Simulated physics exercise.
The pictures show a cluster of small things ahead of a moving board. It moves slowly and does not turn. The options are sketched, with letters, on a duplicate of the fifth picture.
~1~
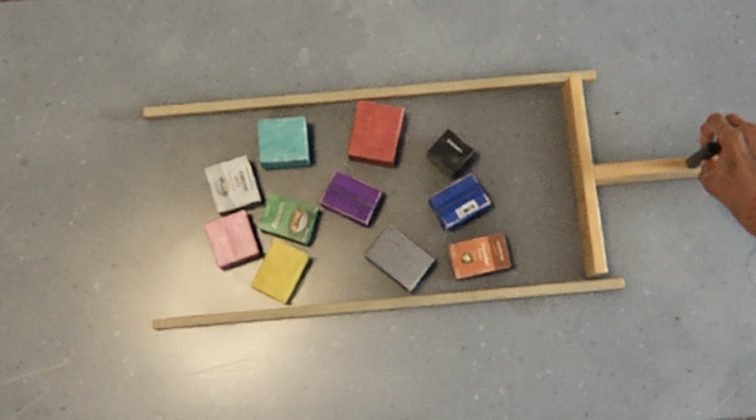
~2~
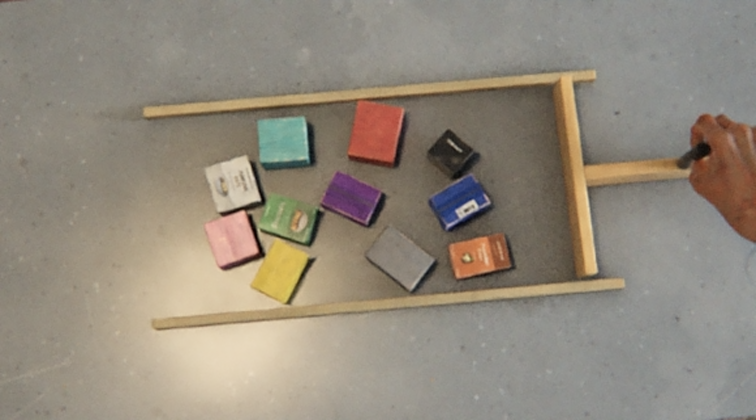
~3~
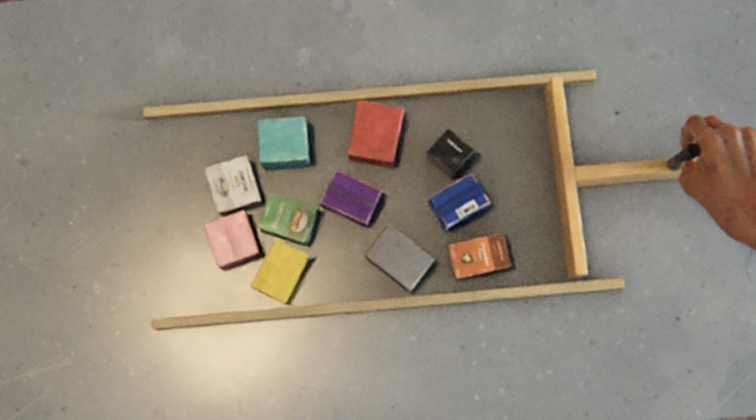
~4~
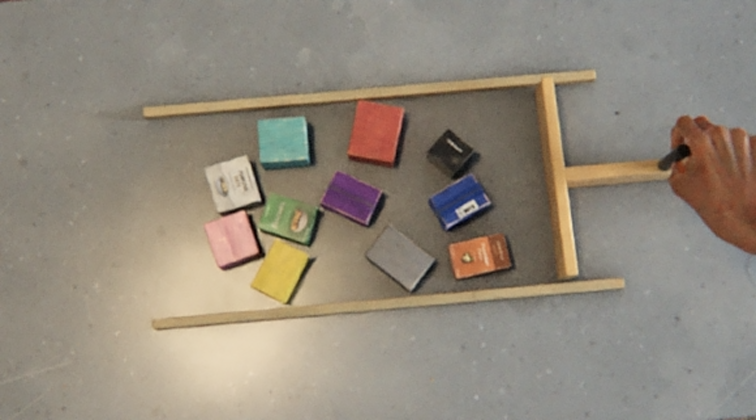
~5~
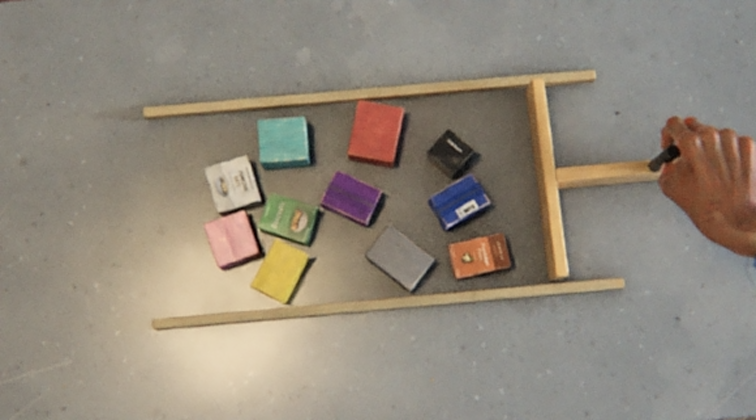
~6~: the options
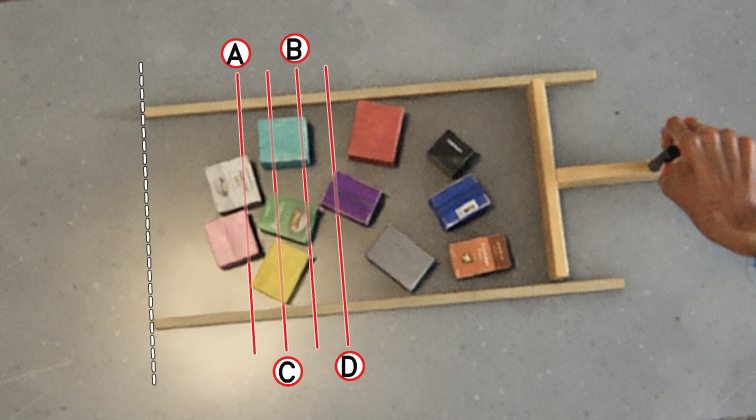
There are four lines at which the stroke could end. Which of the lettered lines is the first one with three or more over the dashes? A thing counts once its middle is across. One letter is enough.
Stop at A.
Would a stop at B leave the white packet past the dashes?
No.
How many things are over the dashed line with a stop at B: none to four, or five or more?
It has none across.
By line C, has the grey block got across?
By then, no.
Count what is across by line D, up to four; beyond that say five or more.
In all, none.
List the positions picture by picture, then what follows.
The first frame shows purple box (352, 199); green packet (289, 219); blue box (458, 203).
The second frame shows board (579, 173); turquoise block (284, 144).
The third frame shows board (569, 174); red block (376, 134).
The fourth frame shows board (559, 174); yellow block (280, 271).
The fifth frame shows board (550, 175); pink block (233, 240); grey block (399, 259); purple box (352, 199).
On the copy, A at (246, 210); B at (307, 205); C at (277, 207); D at (337, 202); the dashed line at (147, 218).
On A. First, board (440, 185); pink block (233, 240); white packet (235, 187); none across.
Then, board (331, 194); pink block (178, 247); white packet (206, 184); none across.
Finally, board (246, 201); pink block (108, 247); white packet (128, 185); three across.
By contrast, B gets none across; C gets only one across; D gets none across.
